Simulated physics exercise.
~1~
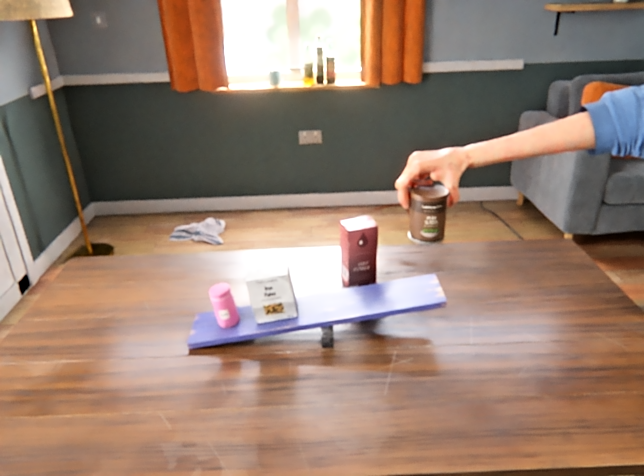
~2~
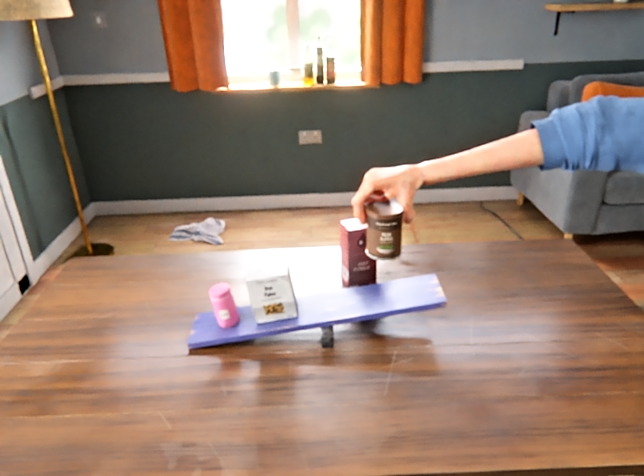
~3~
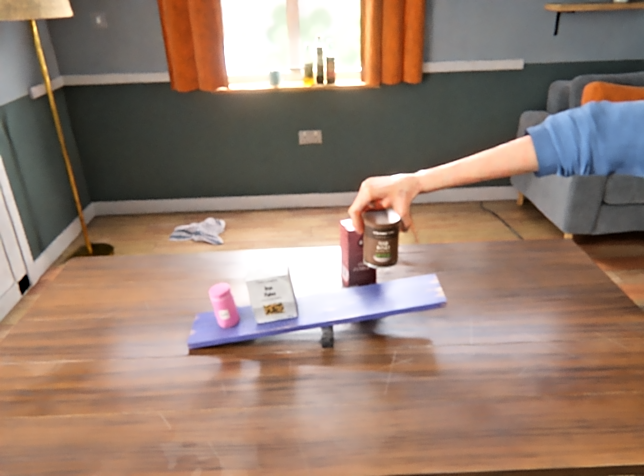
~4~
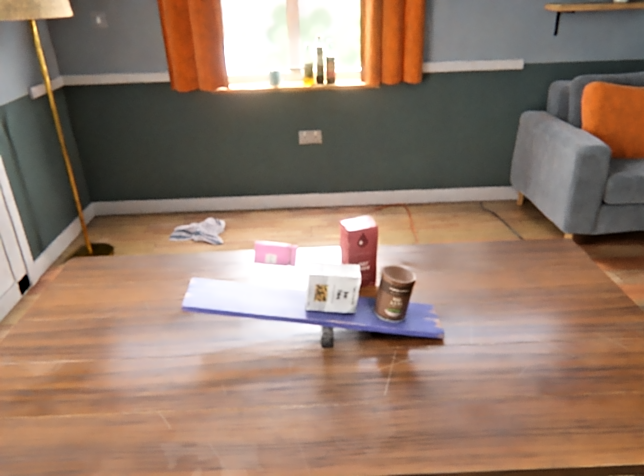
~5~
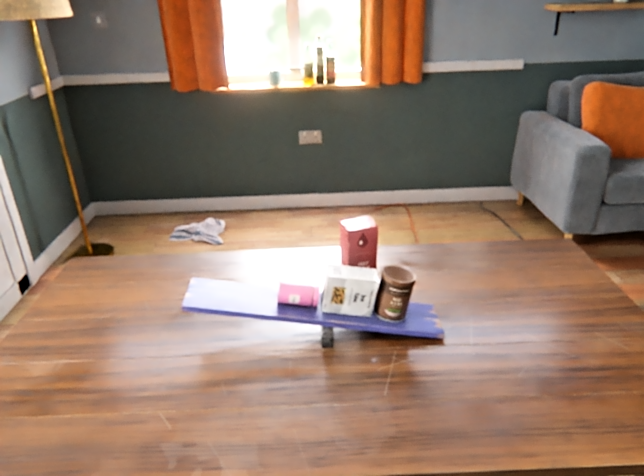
A hand lowered a brown tin onto the raised right end of a blue plank balanced on a wooden table and let go, and the plank tipped right, toppling the pink shaker and white packet, which ended up lying beside the tin.
